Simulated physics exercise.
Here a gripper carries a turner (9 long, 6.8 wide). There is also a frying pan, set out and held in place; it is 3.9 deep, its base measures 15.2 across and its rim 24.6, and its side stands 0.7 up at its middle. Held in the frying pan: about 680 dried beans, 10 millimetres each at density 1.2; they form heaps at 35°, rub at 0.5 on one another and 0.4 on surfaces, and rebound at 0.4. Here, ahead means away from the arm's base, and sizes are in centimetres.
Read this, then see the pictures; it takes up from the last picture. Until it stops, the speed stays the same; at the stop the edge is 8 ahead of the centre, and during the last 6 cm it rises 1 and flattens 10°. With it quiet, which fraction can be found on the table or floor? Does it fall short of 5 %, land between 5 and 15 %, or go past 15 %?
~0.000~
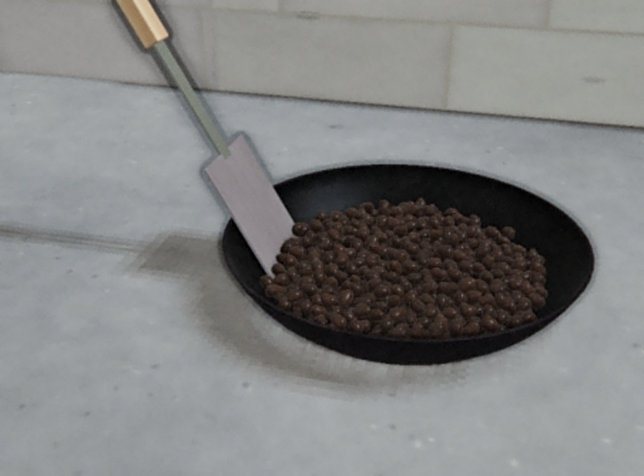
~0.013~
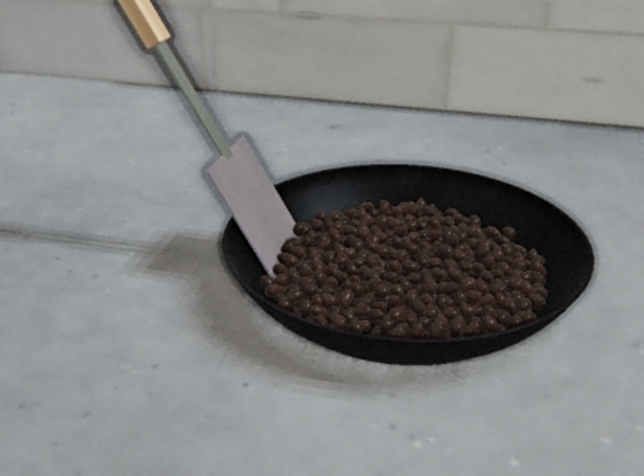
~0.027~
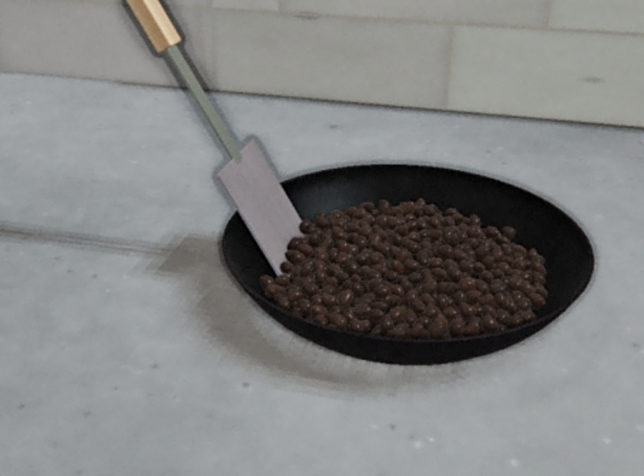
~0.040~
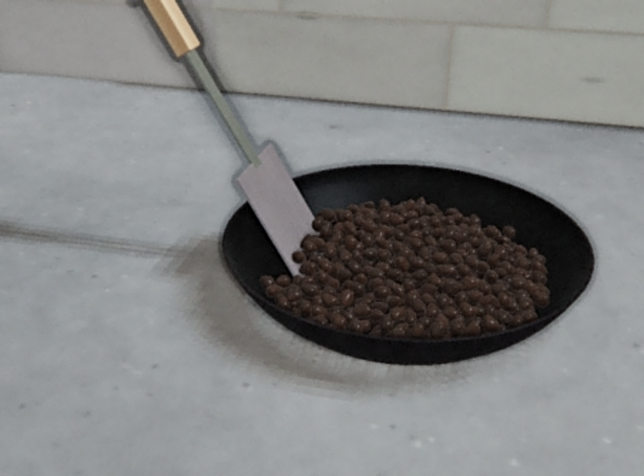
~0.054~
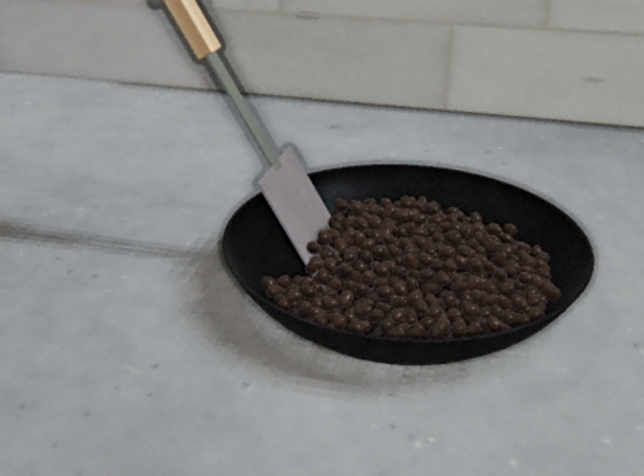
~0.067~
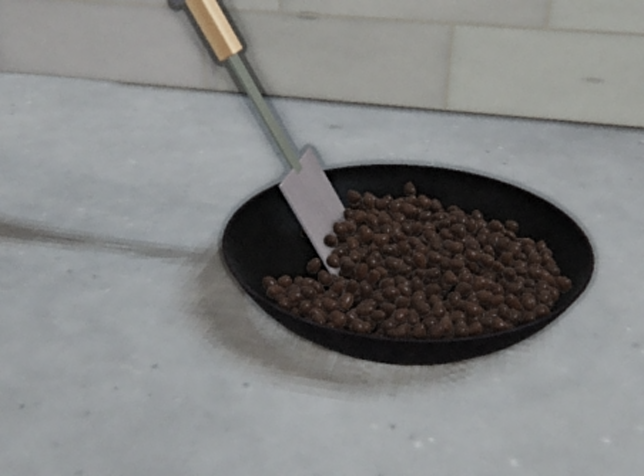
It goes past 15 %.
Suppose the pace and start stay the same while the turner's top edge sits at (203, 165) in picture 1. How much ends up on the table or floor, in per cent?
20 percent or so.
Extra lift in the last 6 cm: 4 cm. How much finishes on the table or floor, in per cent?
Some 20 in a hundred.
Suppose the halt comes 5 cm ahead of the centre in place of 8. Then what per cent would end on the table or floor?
Near 10 per cent.
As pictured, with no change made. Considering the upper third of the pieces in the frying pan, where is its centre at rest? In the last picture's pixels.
Somewhere near (522, 266) in the last picture.
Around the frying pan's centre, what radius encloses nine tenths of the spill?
Around 25 centimetres from the centre.
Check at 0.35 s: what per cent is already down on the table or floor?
I'd put it at around 20 per cent.
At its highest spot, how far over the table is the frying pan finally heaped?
5.0 cm.
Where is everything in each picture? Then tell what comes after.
The first picture shows turner top edge at (224, 152), sloping 60°; upper third of the load around (400, 256), from x 270 to 540, top at y 205; 679 in the frying pan.
The second picture shows turner top edge at (225, 153), sloping 60°; upper third of the load around (400, 256), from x 270 to 540, top at y 205.
The third picture shows turner top edge at (236, 156), sloping 60°; upper third of the load around (397, 255), from x 270 to 540, top at y 205.
The fourth picture shows turner top edge at (254, 161), sloping 60°; upper third of the load around (398, 252), from x 270 to 545, top at y 205.
The fifth picture shows turner top edge at (275, 164), sloping 60°; upper third of the load around (405, 251), from x 270 to 555, top at y 205.
The sixth picture shows turner top edge at (295, 166), sloping 60°; upper third of the load around (412, 250), from x 270 to 565, top at y 190; 679 in the frying pan.
After 0.10 s, sloping 60°, highest piece 6 above the table; 679 in the frying pan.
After 0.13 s, sloping 57°, highest piece 7 above the table; 679 in the frying pan.
After 0.35 s, sloping 50°, highest piece 6 above the table; 519 in the frying pan, 149 on the table or floor, 11 on the blade or in flight.
After 1.40 s, sloping 50°, highest piece 5 above the table; 517 in the frying pan, 162 on the table or floor.
At rest, 517 in the frying pan, 162 on the table or floor. That is 24 % on the table or floor.
